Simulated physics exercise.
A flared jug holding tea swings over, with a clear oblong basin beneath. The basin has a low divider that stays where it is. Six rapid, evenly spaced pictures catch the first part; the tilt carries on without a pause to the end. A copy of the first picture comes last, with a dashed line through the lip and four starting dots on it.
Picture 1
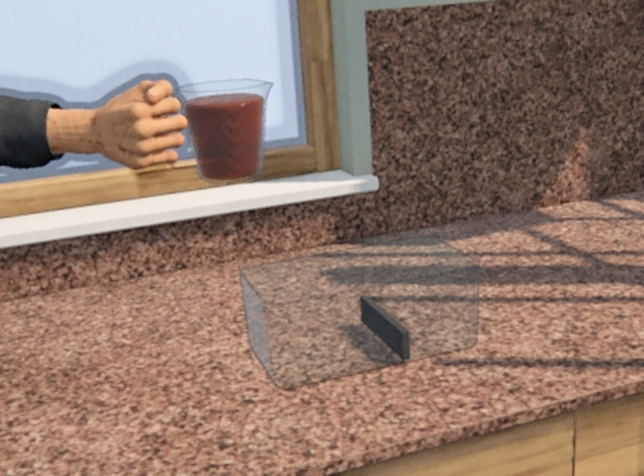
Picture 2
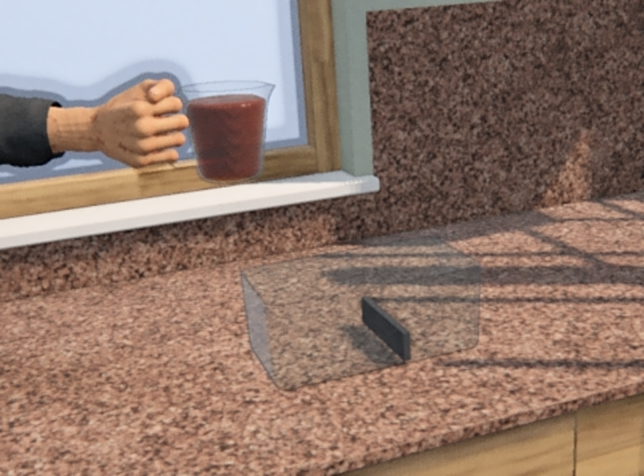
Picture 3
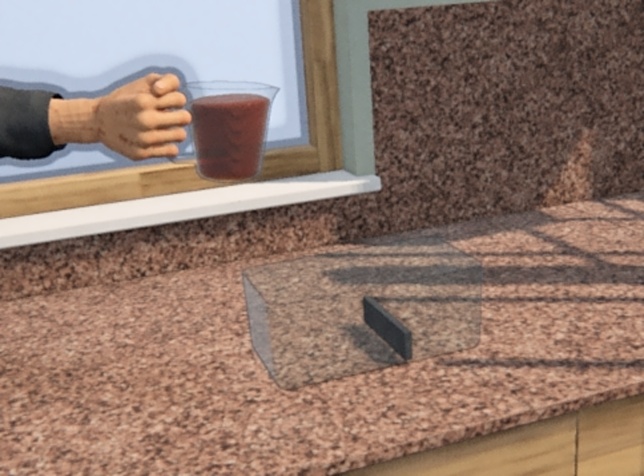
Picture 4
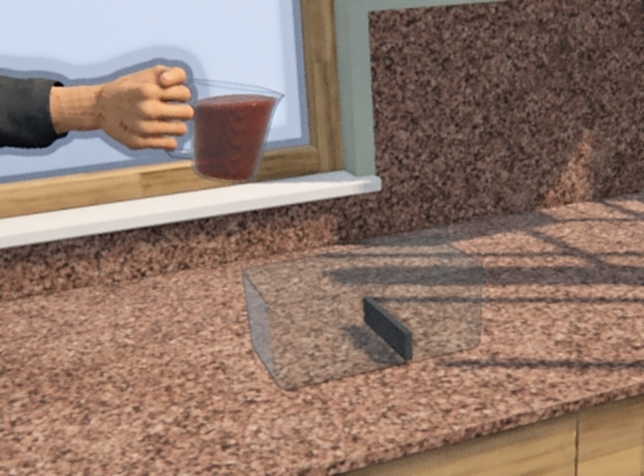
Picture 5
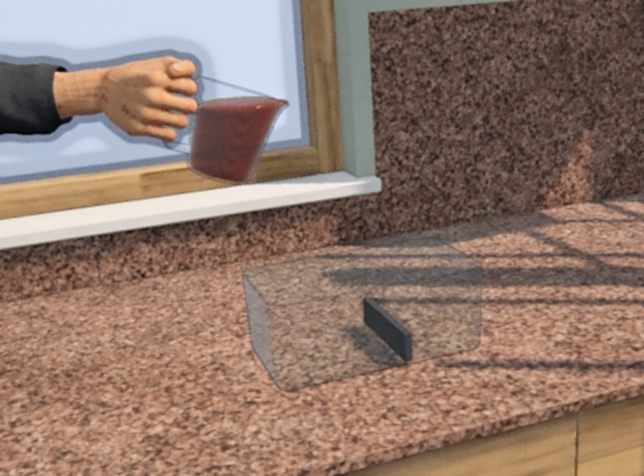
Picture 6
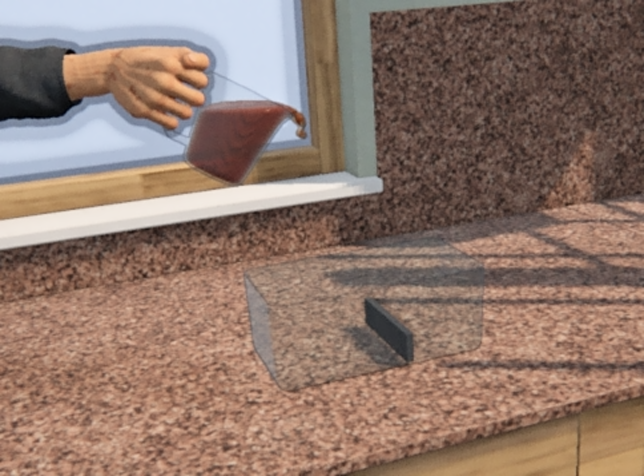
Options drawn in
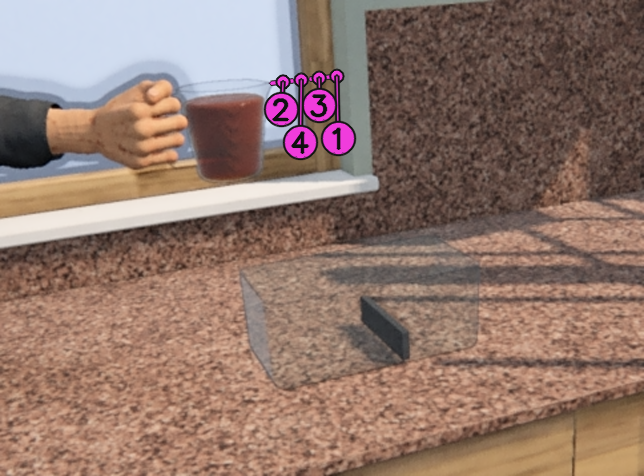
The video shows a hand beside a flared clear jug of reddish-brown tea above a counter with a clear oblong basin; the jug shifts slightly right, then tilts rightward until a little tea runs over its lip.
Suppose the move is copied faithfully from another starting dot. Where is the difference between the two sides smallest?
Go for 4.
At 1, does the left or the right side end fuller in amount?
More ends on the right.
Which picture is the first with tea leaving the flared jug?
Picture 6.
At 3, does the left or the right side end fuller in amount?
The right side.
On the marked copy, 1 at (336, 76); 2 at (283, 82); 3 at (319, 78); 4 at (301, 80).
For place 1, about 12 % ends left of the wall and 86 % right of it.
For place 2, about 84 % ends left of the wall and 12 % right of it; 4 % is lost outside.
For place 3, about 22 % ends left of the wall and 76 % right of it.
For place 4, about 47 % ends left of the wall and 51 % right of it.
